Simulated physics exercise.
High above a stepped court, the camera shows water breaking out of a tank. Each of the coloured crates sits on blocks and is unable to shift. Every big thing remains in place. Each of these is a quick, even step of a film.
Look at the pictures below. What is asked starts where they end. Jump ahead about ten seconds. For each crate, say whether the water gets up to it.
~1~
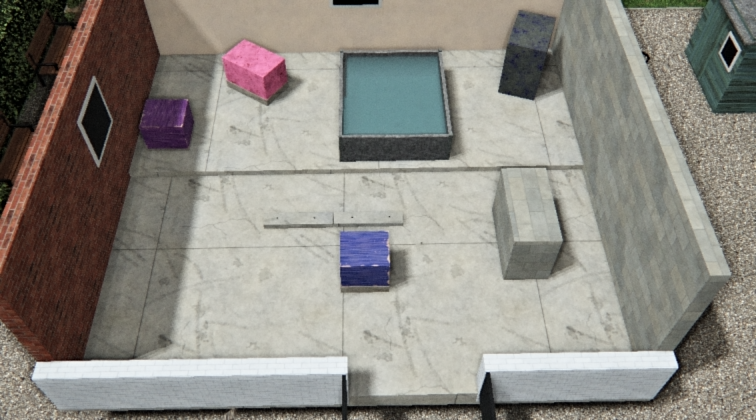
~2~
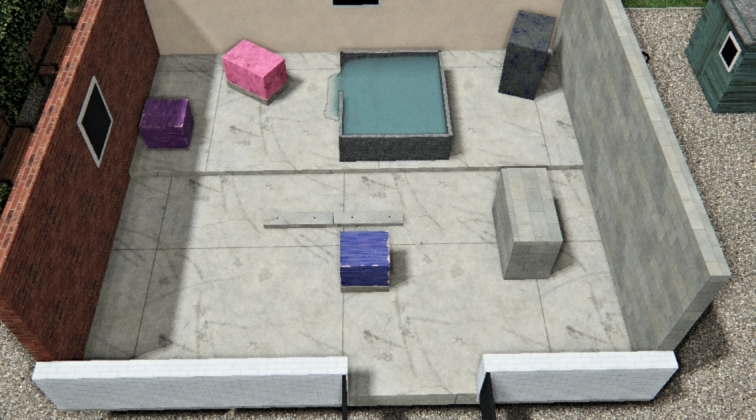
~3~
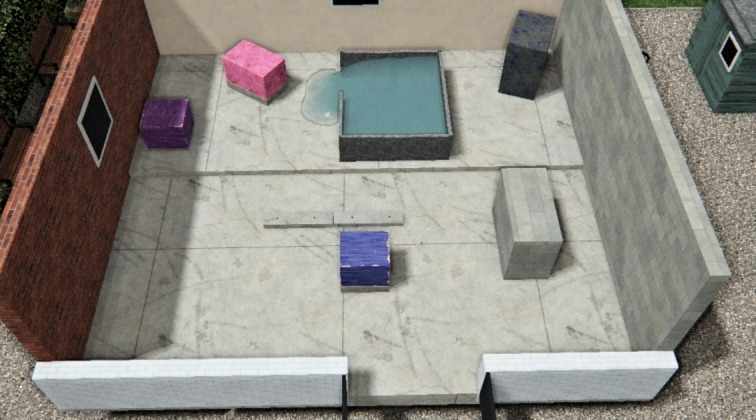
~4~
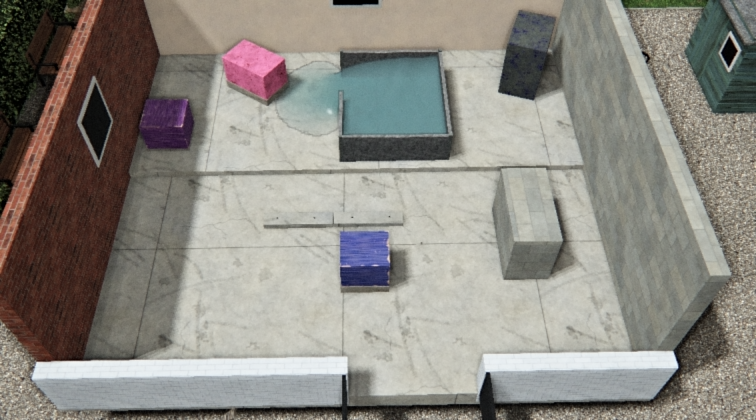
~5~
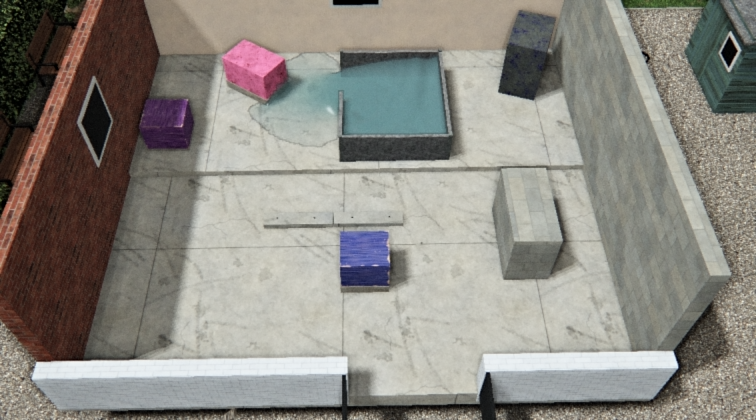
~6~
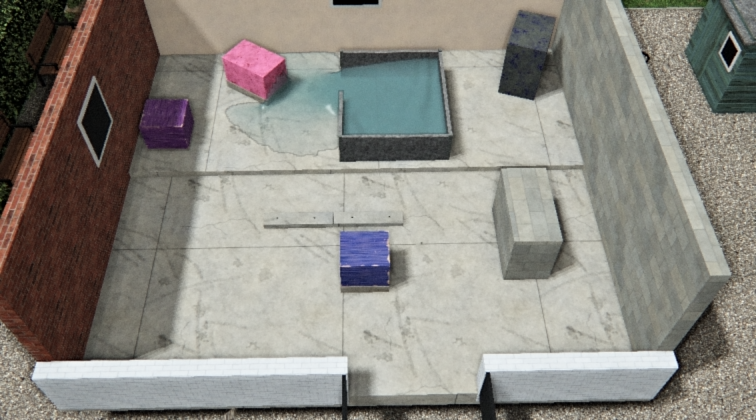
Blue crate: No; purple crate: Yes; pink crate: Yes.
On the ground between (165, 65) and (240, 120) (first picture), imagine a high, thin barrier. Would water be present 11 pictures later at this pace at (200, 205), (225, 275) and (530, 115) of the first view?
Outcome by spot, in order - watered, unwatered, unwatered.
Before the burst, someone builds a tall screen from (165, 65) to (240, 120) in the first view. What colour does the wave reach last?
I'd say the crate marked blue comes last.
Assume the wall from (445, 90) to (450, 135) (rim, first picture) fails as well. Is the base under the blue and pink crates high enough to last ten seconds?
Blue crate: Untouched; pink crate: Untouched.
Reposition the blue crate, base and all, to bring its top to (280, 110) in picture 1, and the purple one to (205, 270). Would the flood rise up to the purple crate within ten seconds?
Outcome: Purple is flooded.
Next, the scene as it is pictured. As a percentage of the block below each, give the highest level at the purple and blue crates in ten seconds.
Peak levels: Approx. 420 % then 40 %.
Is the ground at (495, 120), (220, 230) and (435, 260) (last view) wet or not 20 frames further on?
Taking the three spots one by one, I'd call them clear, drenched and clear.
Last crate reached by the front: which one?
Crate: The one in blue.
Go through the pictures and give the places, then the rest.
The tank at (393, 95) is whole and still, in the first picture.
Water pours out at (344, 90) and has run to (336, 118), in the second picture.
Water pours out at (344, 90) and has run to (307, 114), in the third picture.
Water pours out at (344, 91) and has run to (284, 116), in the fourth picture.
The front is at (255, 112), out from the gap at (344, 91), in the fifth picture.
Water pours out at (344, 90) and has run to (232, 115), in the sixth picture.
A moment on, water covers 10 % of the floor; the blue crate not reached, the purple crate water round its plinth, the pink crate water round its plinth.
Next, water covers 25 % of the floor; the blue crate not reached, the purple crate water round its plinth, the pink crate water round its plinth.
Then, water covers 40 % of the floor; the blue crate not reached, the purple crate water round its plinth, the pink crate water round its plinth.
Later, water covers 50 % of the floor; the blue crate not reached, the purple crate water round its plinth, the pink crate water round its plinth.
In the end, water covers 80 % of the floor; the blue crate stayed above the water, the purple crate was topped, the pink crate was topped.
